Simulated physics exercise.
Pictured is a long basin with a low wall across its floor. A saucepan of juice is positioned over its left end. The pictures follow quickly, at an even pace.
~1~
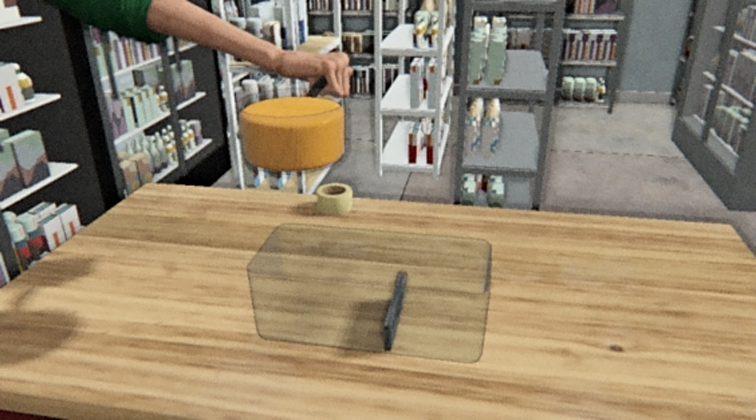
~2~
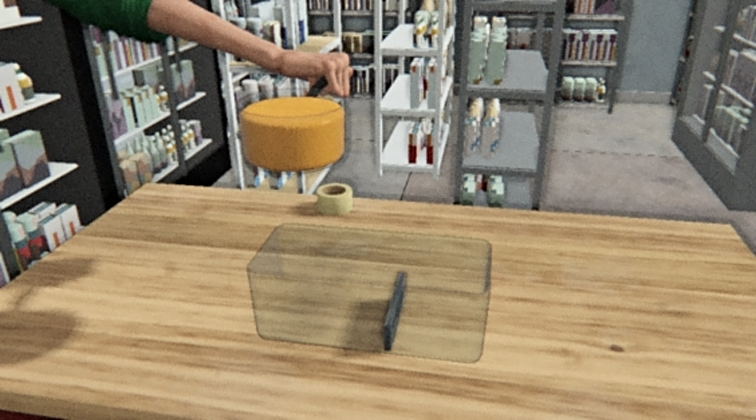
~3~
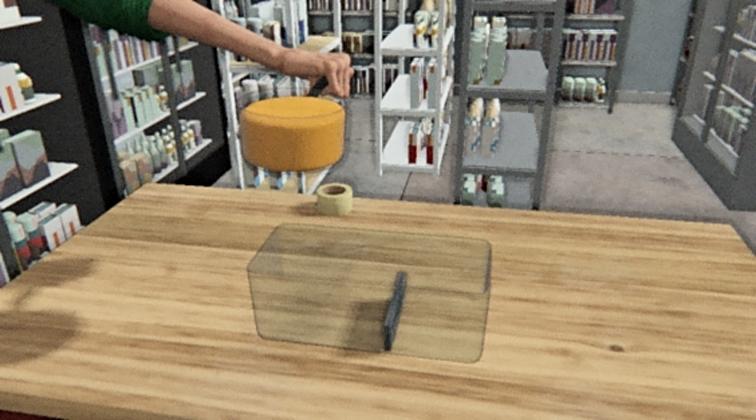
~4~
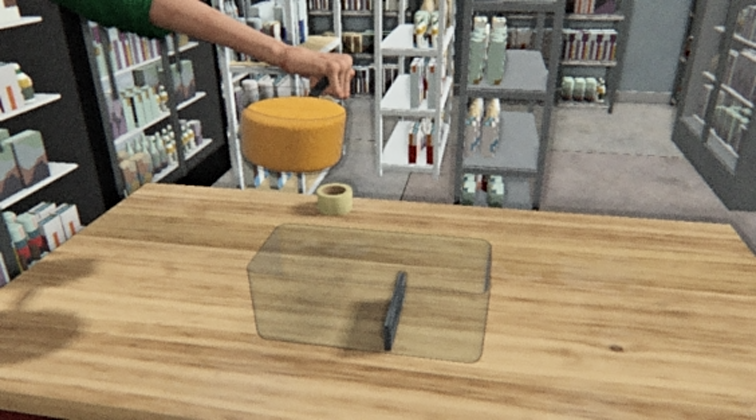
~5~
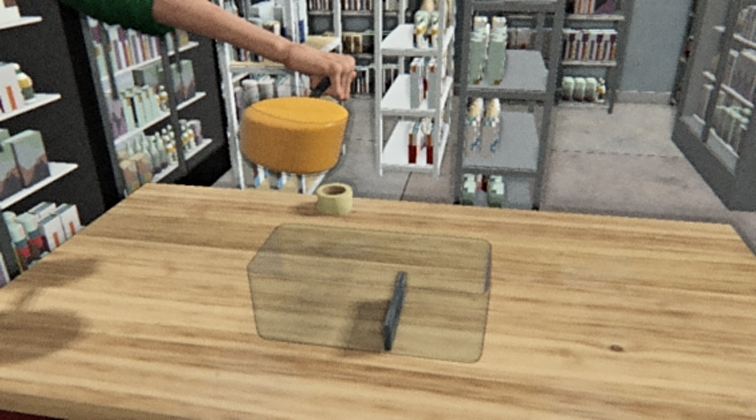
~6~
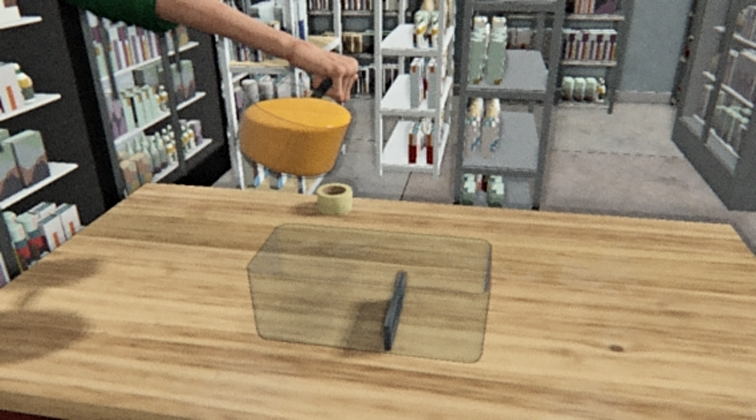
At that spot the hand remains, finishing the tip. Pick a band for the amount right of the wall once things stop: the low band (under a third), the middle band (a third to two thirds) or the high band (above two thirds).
The middle band.
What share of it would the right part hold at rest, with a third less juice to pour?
Some 30 parts in a hundred.
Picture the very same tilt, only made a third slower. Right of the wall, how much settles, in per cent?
Result: Roughly 60 %.
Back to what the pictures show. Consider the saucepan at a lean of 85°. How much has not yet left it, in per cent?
40 per cent, roughly.
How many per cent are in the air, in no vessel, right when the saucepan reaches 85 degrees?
45 %.
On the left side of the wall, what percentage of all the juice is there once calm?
Something like 45 per cent, roughly.
A moment on, the saucepan is tipped on its side and 40 per cent is still to pour, 2 is left of the wall and 12 right of it.
Next, the saucepan is tipped right over and 4 per cent is still to pour, 32 is left of the wall and 54 right of it.
Then the saucepan is tipped right over and 0 per cent is still to pour, 46 is left of the wall and 52 right of it.
Later the saucepan is tipped right over and 0 per cent is still to pour, 46 is left of the wall and 52 right of it.
At rest 46 per cent lies left of the wall, 52 right of it and 2 outside.
